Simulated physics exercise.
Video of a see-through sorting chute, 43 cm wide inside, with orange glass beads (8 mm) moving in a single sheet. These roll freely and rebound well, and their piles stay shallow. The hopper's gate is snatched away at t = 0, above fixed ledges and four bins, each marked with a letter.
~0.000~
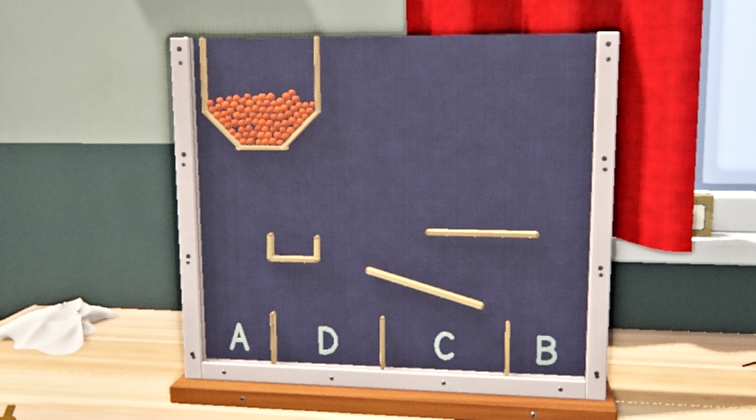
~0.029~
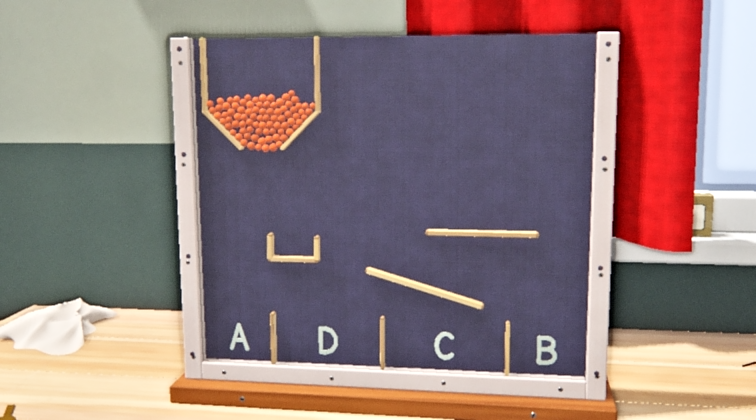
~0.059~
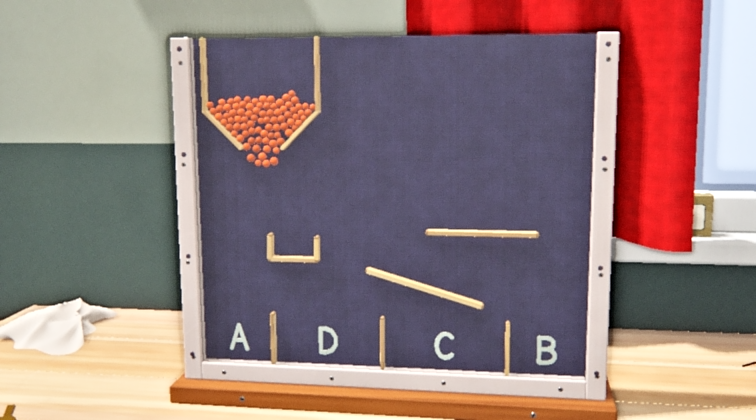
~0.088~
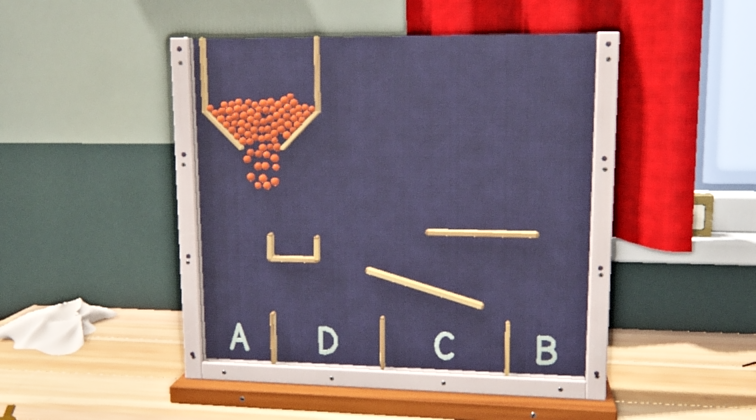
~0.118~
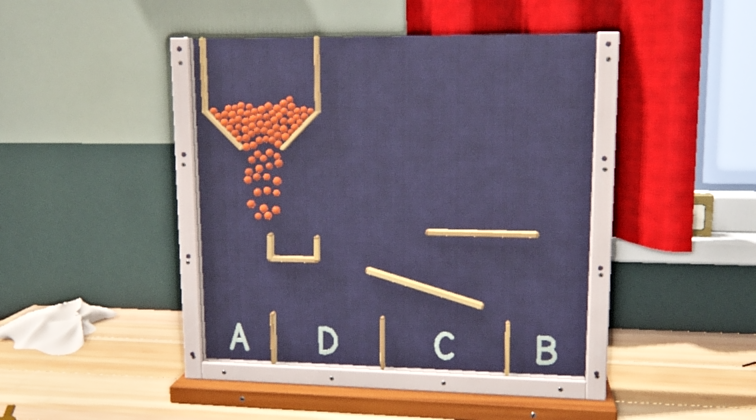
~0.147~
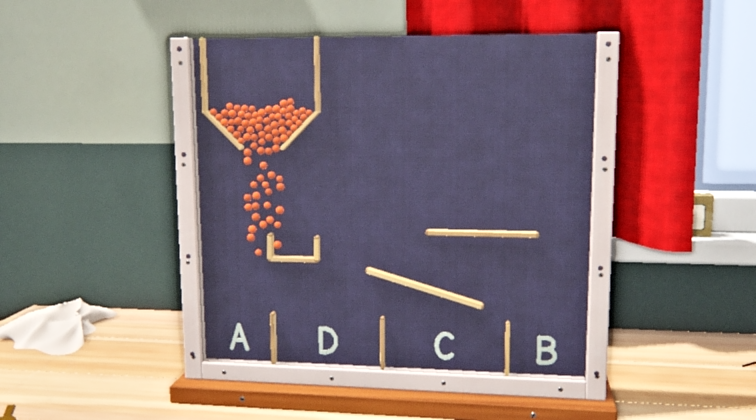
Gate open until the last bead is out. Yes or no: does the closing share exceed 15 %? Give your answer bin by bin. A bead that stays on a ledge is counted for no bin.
Bin A: Yes. Bin B: No. Bin C: No. Bin D: No.
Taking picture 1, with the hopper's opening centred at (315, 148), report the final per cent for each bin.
Bin A: 10; bin B: 10; bin C: 5; bin D: 45.
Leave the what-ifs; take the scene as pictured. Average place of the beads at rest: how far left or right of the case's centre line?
Offset: About 14 cm, left side.
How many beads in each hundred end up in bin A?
I'd put it at close to 65 per cent.
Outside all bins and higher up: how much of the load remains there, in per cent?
25 per cent.
After 0.24 s 60 % have left the hopper; down in the bins, A 10 %.
After 0.55 s 100 % have left the hopper; down in the bins, A 60 %.
In the end, by 2.1 s, A 65 %, B 0 %, C 0 %, D 5 %, left higher up 25 %.
